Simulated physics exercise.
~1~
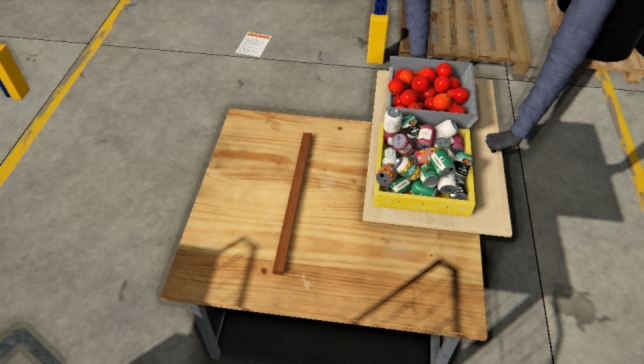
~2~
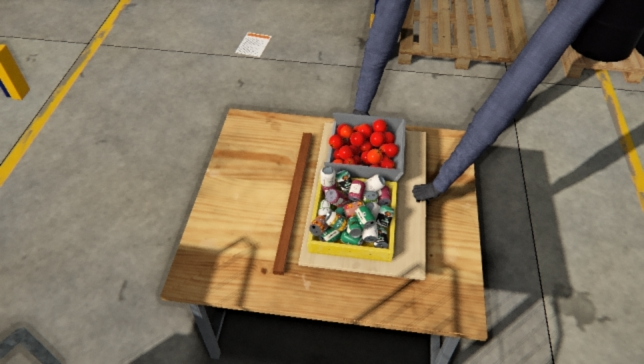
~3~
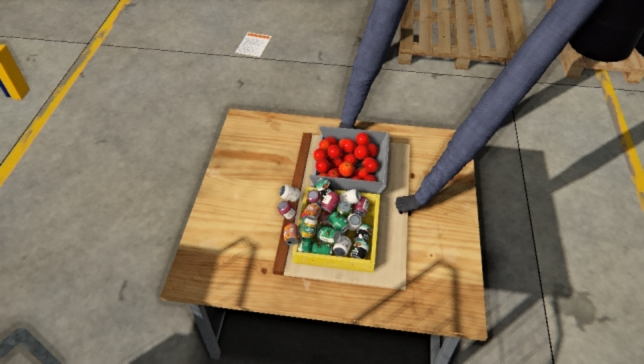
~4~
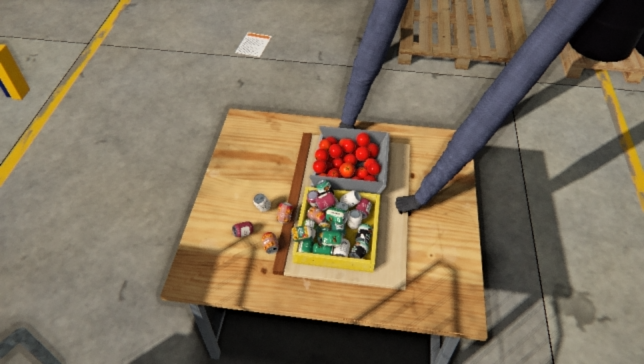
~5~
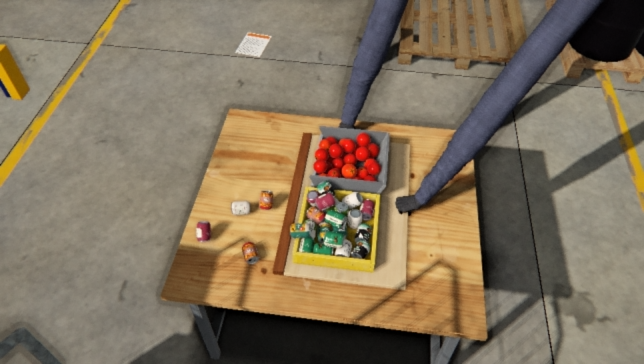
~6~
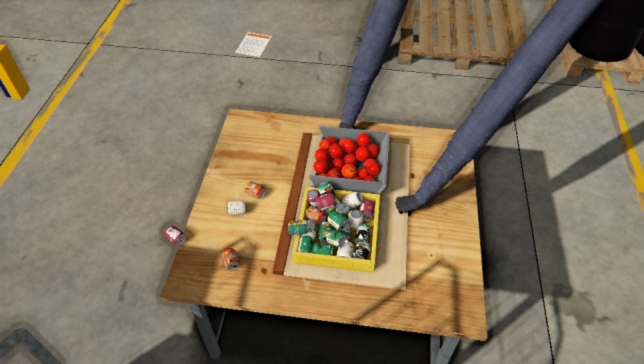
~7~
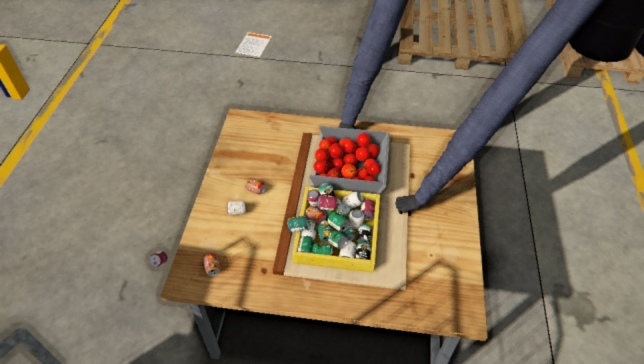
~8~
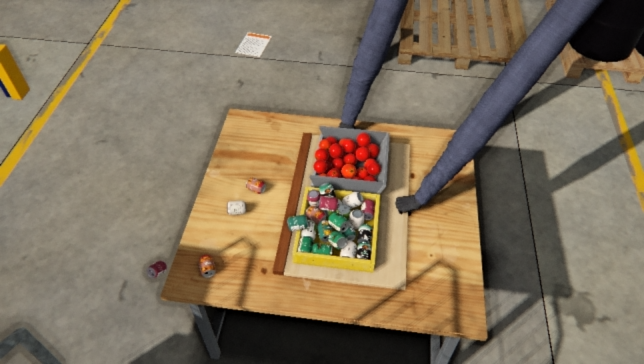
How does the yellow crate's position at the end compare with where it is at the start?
It starts over the upper right part of the table, well away from the wooden strip. By the end it sits farther left and lower, near the middle of the table and right beside the strip.
